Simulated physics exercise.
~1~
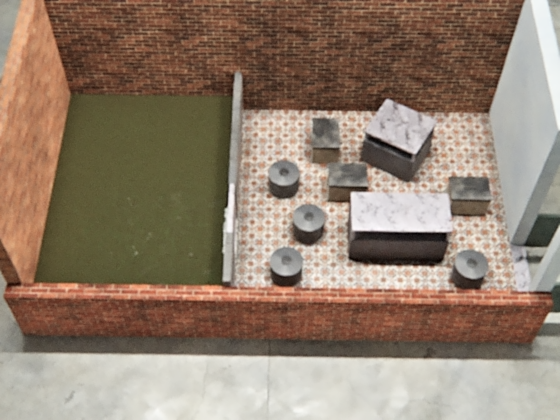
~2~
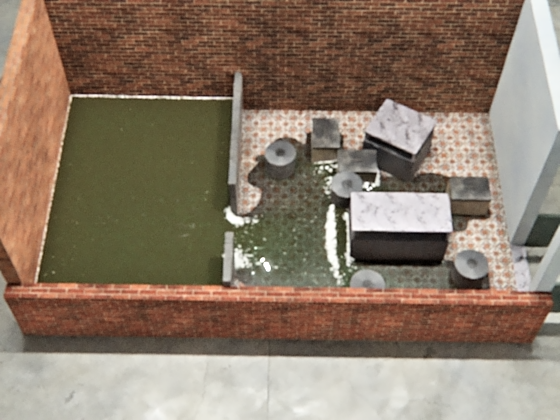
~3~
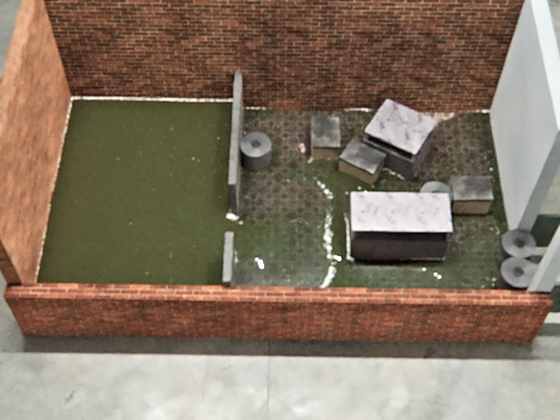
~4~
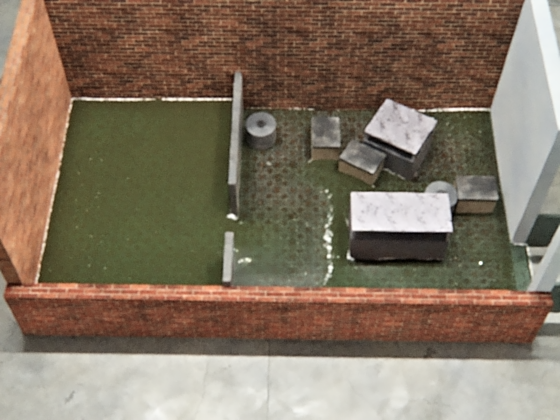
Murky green water poured through a gap in the dividing wall and spread across the tiled room, pushing the round grey tubs about until two slipped out at the right and vanished, leaving the floor flooded around the large blocks.
